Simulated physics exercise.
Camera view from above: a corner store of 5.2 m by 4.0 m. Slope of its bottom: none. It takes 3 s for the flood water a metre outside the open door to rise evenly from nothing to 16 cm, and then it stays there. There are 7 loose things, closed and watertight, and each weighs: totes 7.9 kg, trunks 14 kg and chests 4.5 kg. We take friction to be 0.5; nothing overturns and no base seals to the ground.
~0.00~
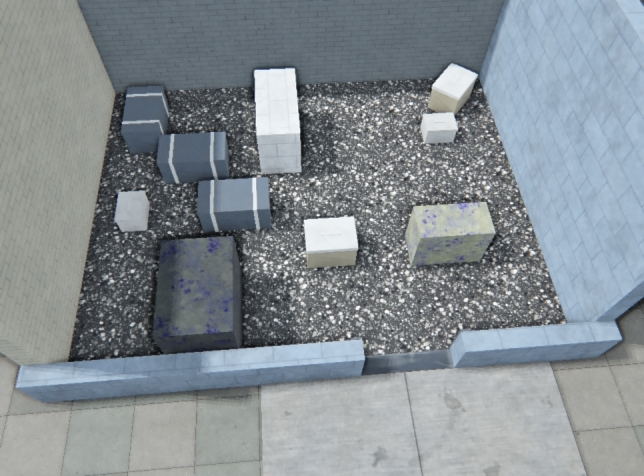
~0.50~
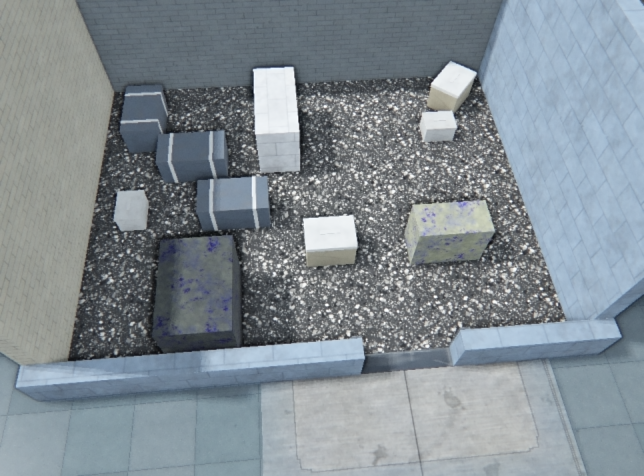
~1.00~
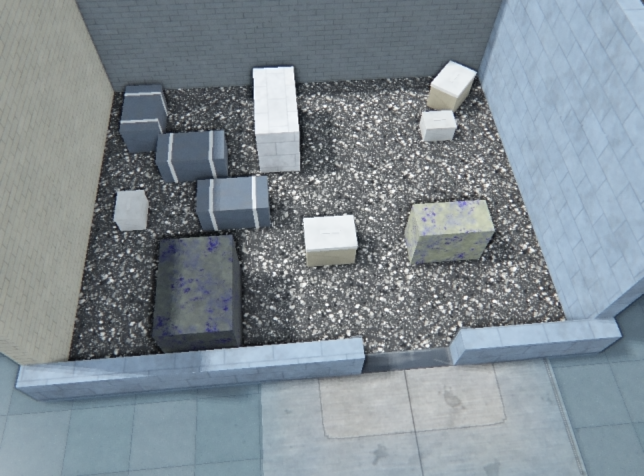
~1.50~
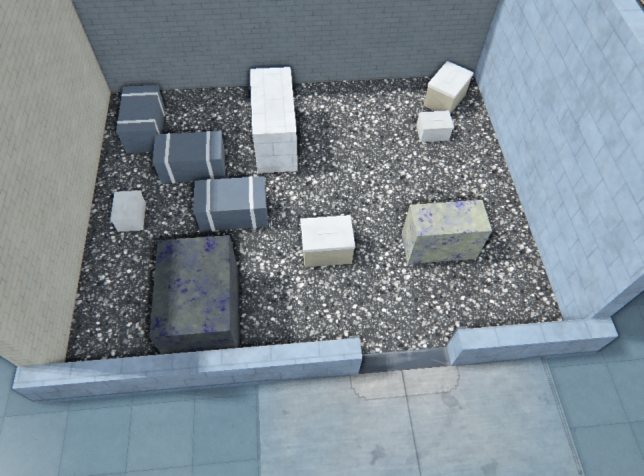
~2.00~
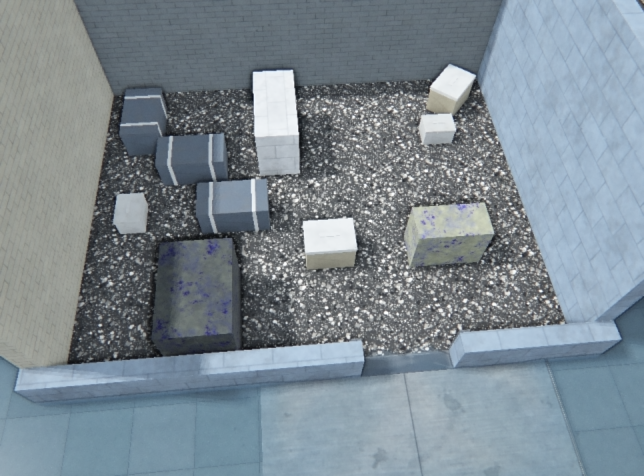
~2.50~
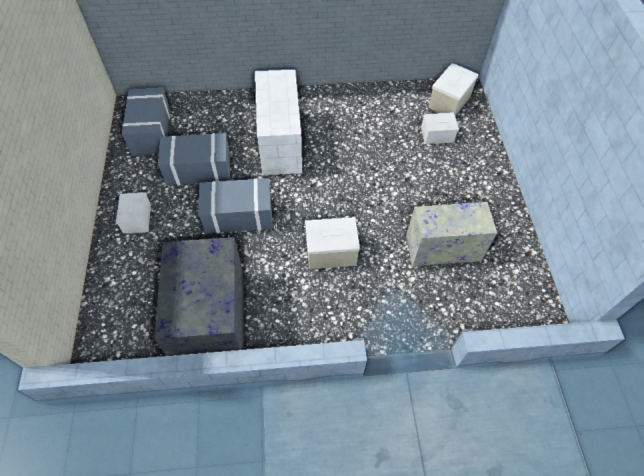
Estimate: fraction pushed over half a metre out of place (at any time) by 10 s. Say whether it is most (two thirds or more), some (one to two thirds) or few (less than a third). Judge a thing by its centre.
Few.
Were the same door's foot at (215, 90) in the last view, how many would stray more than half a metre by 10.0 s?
The count would be 3.
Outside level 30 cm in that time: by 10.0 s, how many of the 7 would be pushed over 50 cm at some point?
With that change, 6 of them.
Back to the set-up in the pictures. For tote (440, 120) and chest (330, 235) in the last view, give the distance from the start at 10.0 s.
0 cm, 120 cm.
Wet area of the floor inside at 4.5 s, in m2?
Wet area: Approx. 6.5 m2.
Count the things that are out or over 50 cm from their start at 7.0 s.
1 in all.
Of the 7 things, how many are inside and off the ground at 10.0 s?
I'd say 2 of them.
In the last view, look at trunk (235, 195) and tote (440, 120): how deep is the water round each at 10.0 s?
About 4 and 4 cm.
After 3.5 s 0 of 7 are over 50 cm from their spots; 0 afloat.
After 4.5 s 1 of 7 are over 50 cm from their spots; 0 afloat.
After 7.0 s 1 of 7 are over 50 cm from their spots; 1 afloat.
After 10.0 s 1 of 7 are over 50 cm from their spots, and 1 have been at some point; 2 afloat.
